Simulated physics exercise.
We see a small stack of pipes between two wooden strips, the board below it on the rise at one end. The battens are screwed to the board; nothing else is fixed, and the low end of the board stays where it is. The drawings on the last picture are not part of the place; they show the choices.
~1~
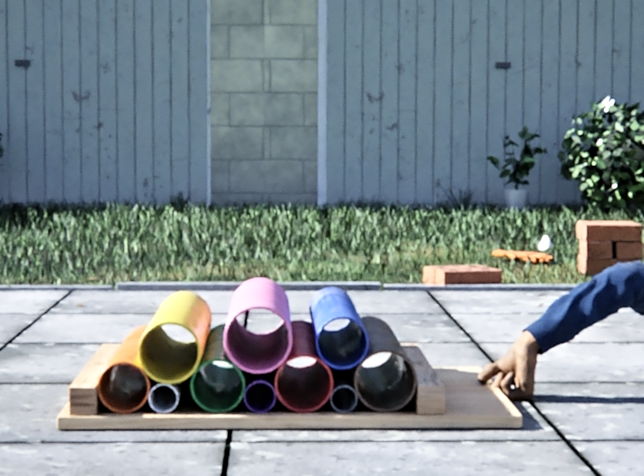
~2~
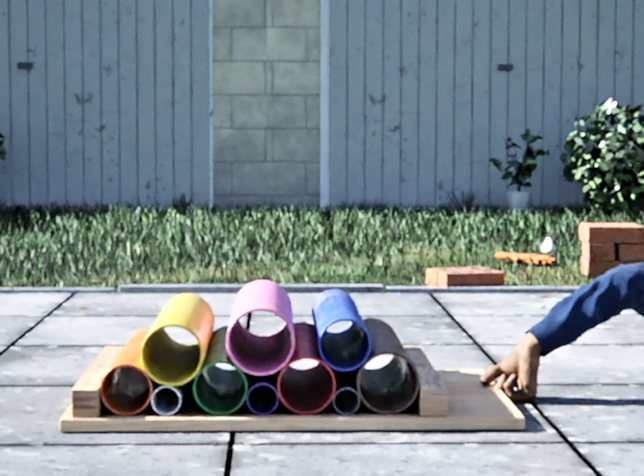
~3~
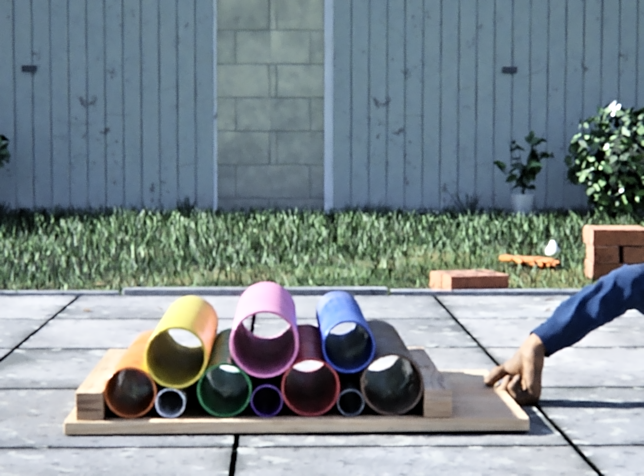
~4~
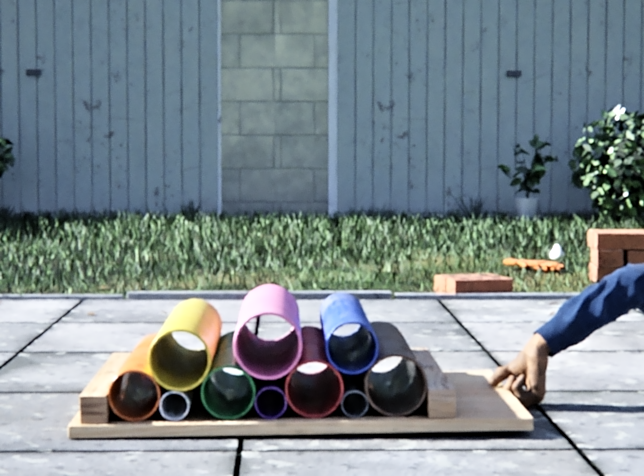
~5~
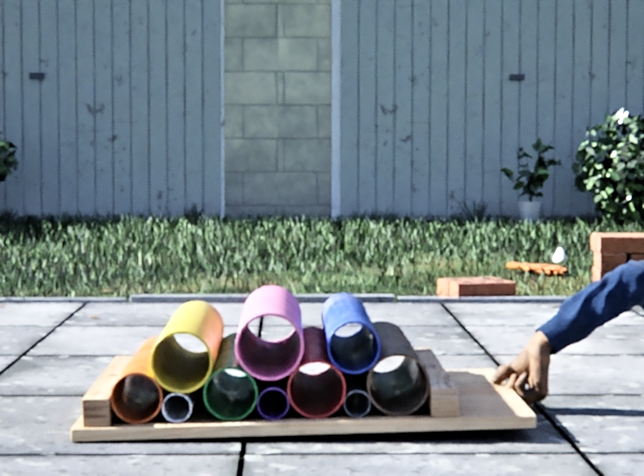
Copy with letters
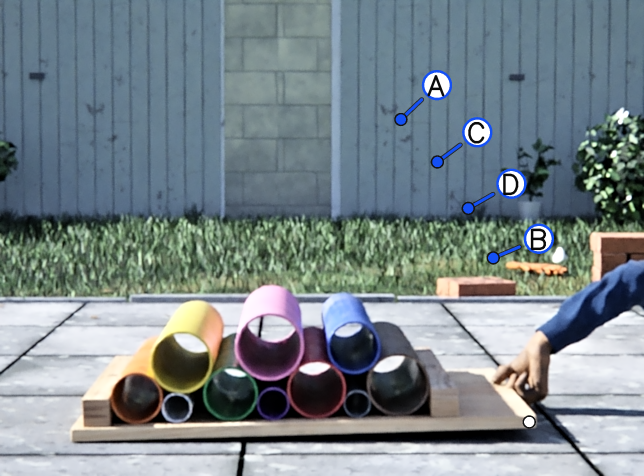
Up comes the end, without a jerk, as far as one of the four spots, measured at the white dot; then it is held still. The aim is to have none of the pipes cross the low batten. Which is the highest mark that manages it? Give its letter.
Up to C.
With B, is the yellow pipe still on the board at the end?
Yes.
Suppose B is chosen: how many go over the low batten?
At B the number is none.
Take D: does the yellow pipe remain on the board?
Yes.
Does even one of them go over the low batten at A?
Yes, at A.
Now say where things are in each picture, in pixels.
The first frame shows green pipe (218, 386); purple pipe (260, 397).
The second frame shows purple pipe (262, 399); red pipe (307, 385).
The third frame shows board (296, 386); grey pipe (351, 402); brown pipe (392, 384); yellow pipe (176, 357).
The fourth frame shows board (300, 388); orange pipe (134, 395); green pipe (228, 392).
The fifth frame shows board (303, 389); orange pipe (137, 398).
On the marked copy, A at (401, 119); B at (493, 258); C at (437, 162); D at (468, 208); the white dot at (529, 422).
Following C. Soon after the start, board at 20°.
Later, board at 37°.
In the end, board at 37°, none over the low batten.
As for the rest, A three over the low batten (pink, yellow, blue); B none over the low batten; D none over the low batten.
